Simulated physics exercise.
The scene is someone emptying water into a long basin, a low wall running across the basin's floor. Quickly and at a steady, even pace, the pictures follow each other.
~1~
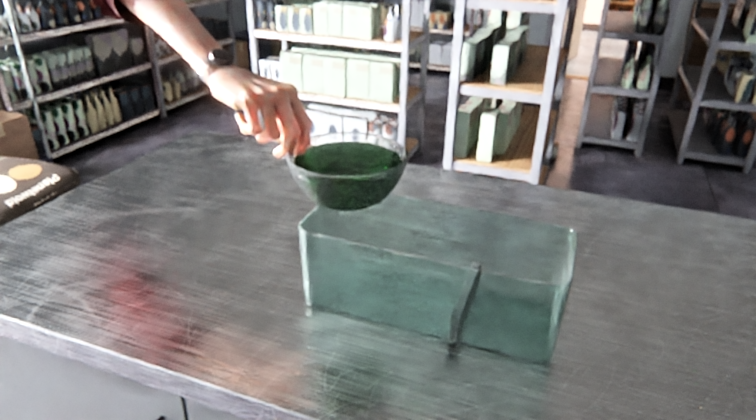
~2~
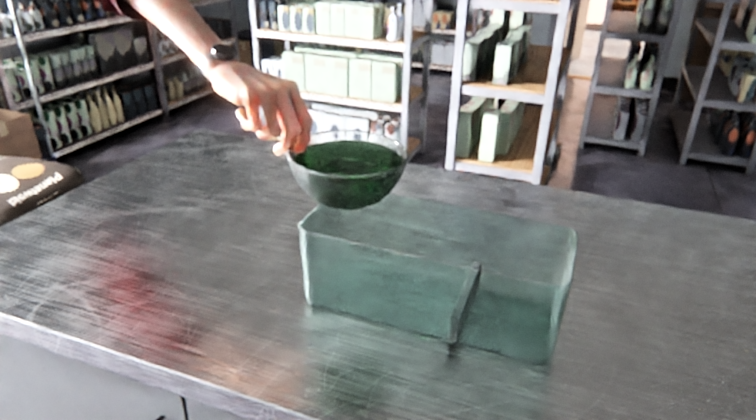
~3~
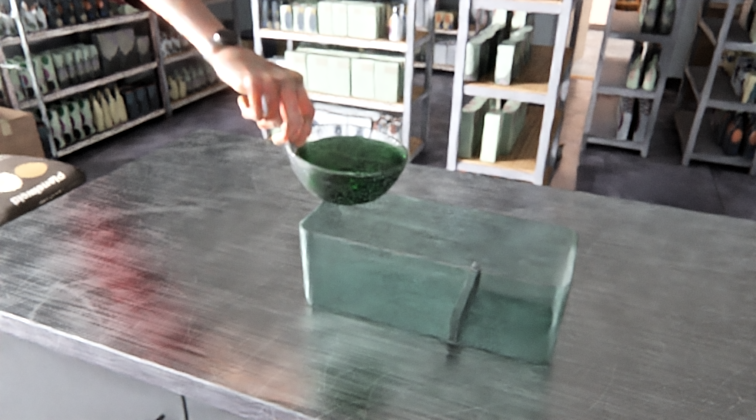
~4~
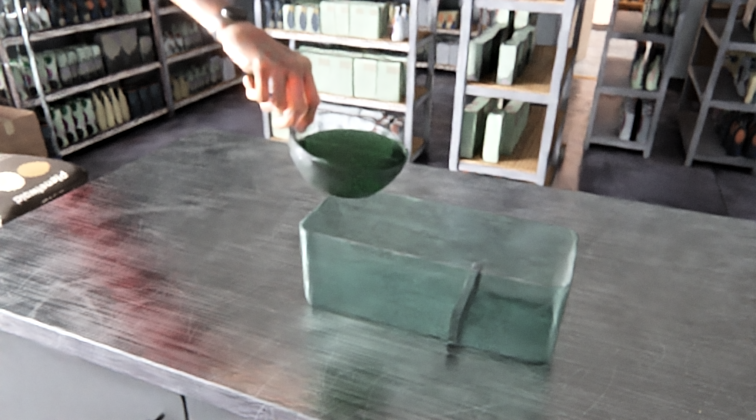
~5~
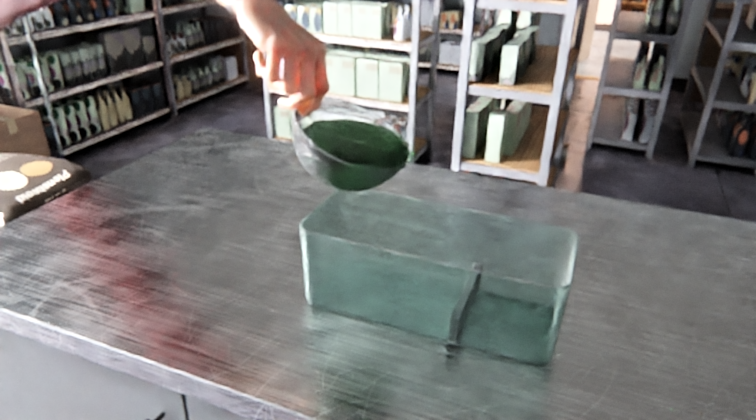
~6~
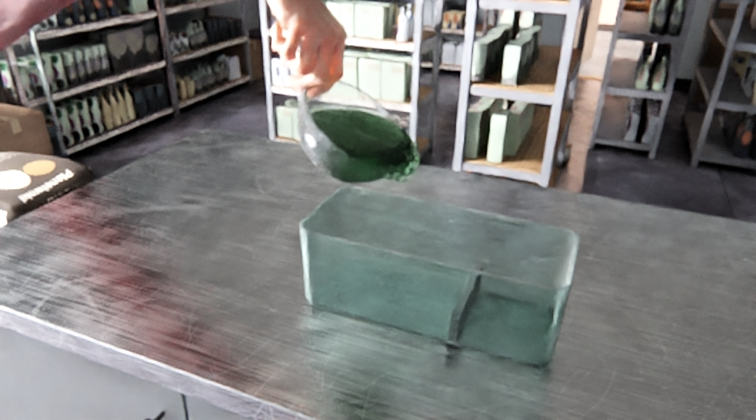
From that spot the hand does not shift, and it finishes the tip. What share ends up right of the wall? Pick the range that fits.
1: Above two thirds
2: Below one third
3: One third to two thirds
The answer is 3.
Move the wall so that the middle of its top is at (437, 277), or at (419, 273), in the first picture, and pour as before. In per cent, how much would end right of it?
75 % then 85 %.
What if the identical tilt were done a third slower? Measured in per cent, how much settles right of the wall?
Somewhere near 65 percent.
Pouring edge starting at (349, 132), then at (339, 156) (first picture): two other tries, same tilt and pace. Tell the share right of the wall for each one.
It would come to near 15 per cent, and then near 15 per cent.
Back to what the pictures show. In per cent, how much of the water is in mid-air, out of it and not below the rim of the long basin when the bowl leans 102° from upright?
Roughly 55 per cent.
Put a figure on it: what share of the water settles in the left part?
Roughly 45 %.
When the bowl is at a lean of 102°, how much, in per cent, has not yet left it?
Near 10 %.
A moment on, the bowl is tipped right over and 11 per cent is still to pour, 16 is left of the wall and 18 right of it.
Next, the bowl is tipped right over and 0 per cent is still to pour, 20 is left of the wall and 70 right of it.
Then the bowl is tipped right over and 0 per cent is still to pour, 34 is left of the wall and 61 right of it.
Later the bowl is tipped right over and 0 per cent is still to pour, 43 is left of the wall and 54 right of it.
Finally, 45 per cent lies left of the wall, 52 right of it and 3 outside.
